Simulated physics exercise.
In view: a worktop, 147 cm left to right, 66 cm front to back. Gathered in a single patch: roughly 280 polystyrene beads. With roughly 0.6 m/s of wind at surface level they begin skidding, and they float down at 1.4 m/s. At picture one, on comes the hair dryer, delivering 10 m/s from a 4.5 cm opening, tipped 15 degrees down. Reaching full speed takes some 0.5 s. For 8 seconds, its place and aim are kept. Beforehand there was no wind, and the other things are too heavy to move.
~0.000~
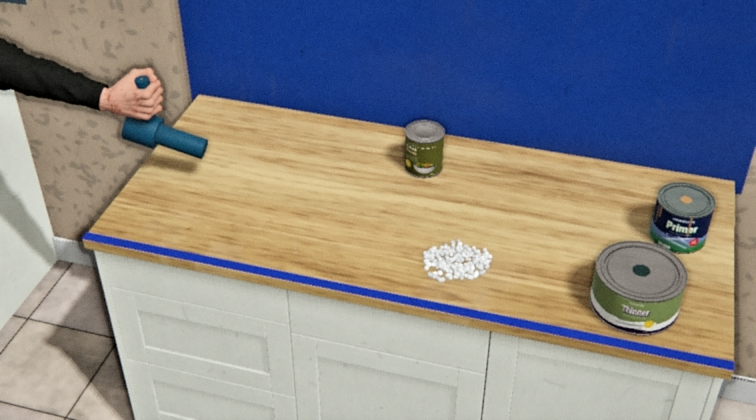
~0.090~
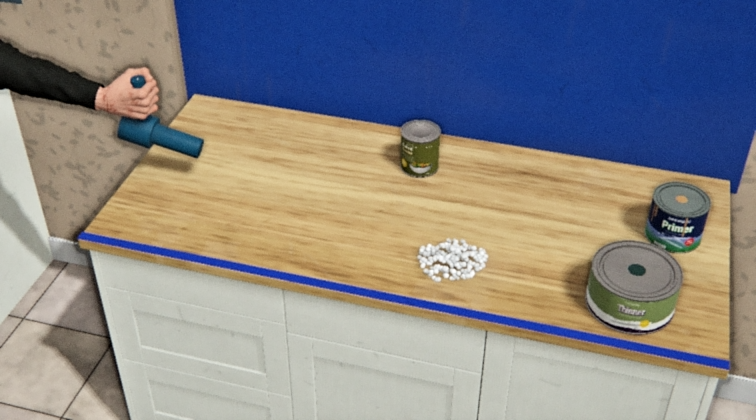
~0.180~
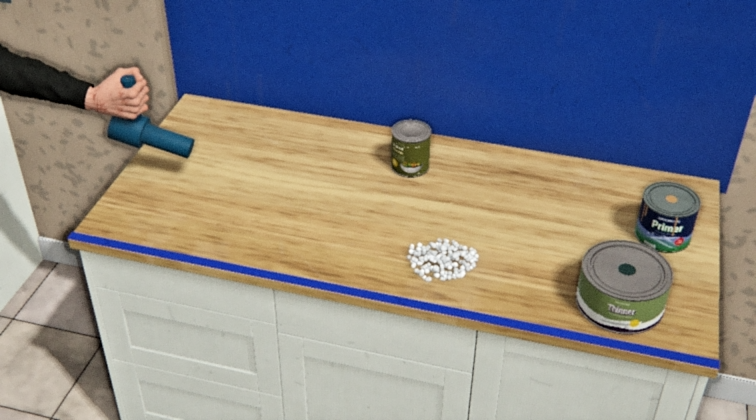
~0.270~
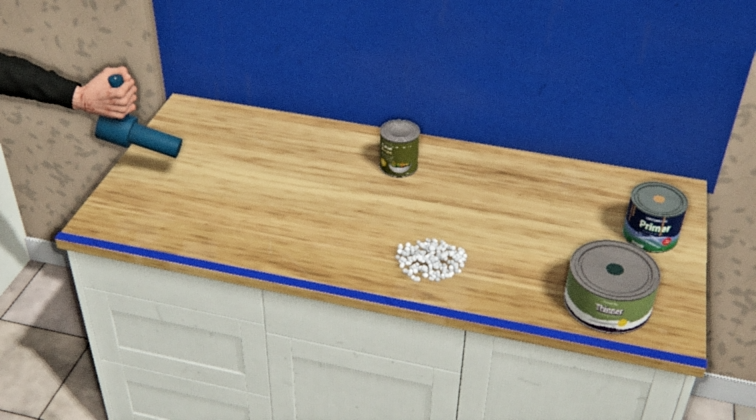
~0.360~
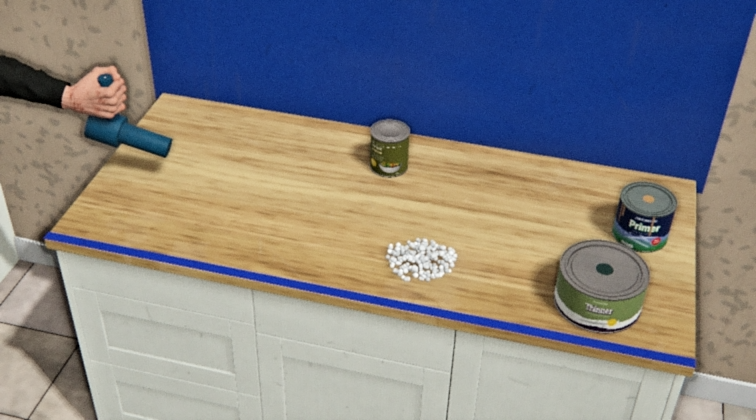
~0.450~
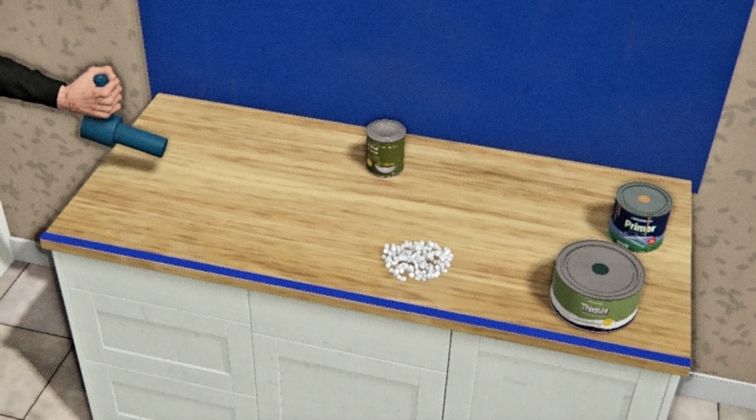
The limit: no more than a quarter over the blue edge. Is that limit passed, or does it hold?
More than a quarter goes over that edge.
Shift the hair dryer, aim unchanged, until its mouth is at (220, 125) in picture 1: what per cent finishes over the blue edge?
My estimate is close to 90 percent.
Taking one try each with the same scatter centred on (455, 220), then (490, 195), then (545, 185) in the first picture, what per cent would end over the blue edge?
First try near 20 %, second near 0 %, third near 0 %.
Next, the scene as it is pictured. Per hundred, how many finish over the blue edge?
70 per cent or so.
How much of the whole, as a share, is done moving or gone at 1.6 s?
I would put it at around 80 %.
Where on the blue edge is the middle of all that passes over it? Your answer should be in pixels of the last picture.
(527, 336).
After 1.6 s, 71 % are over the blue edge; 85 % have settled or left.
After 2.6 s, 74 % are over the blue edge; 96 % have settled or left.
After 4.4 s, 74 % are over the blue edge; 99 % have settled or left.
After 8.0 s, at the end, 74 % are over the blue edge.
